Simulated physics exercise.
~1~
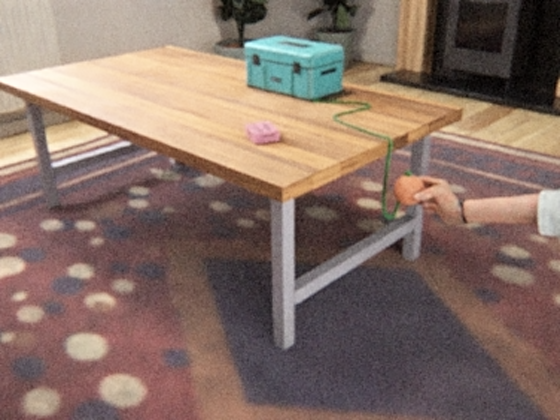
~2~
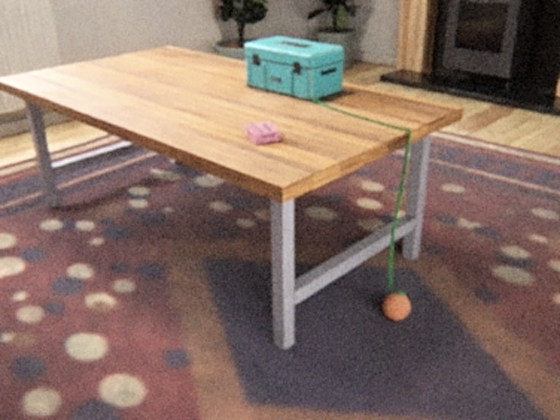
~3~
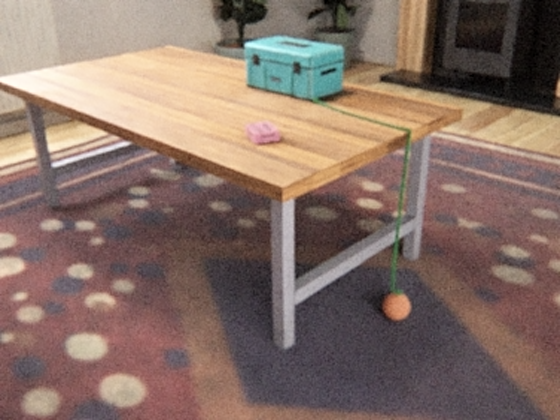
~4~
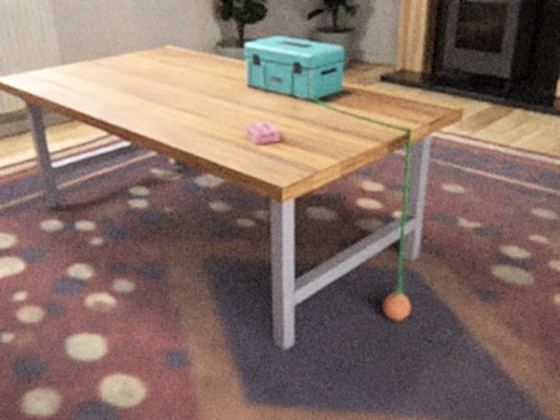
In a room with a patterned rug, a hand beside a wooden table let go of an orange tied to a green cord, and it dropped to the floor, pulling the cord taut, while the turquoise toolbox and pink box stayed put on top.
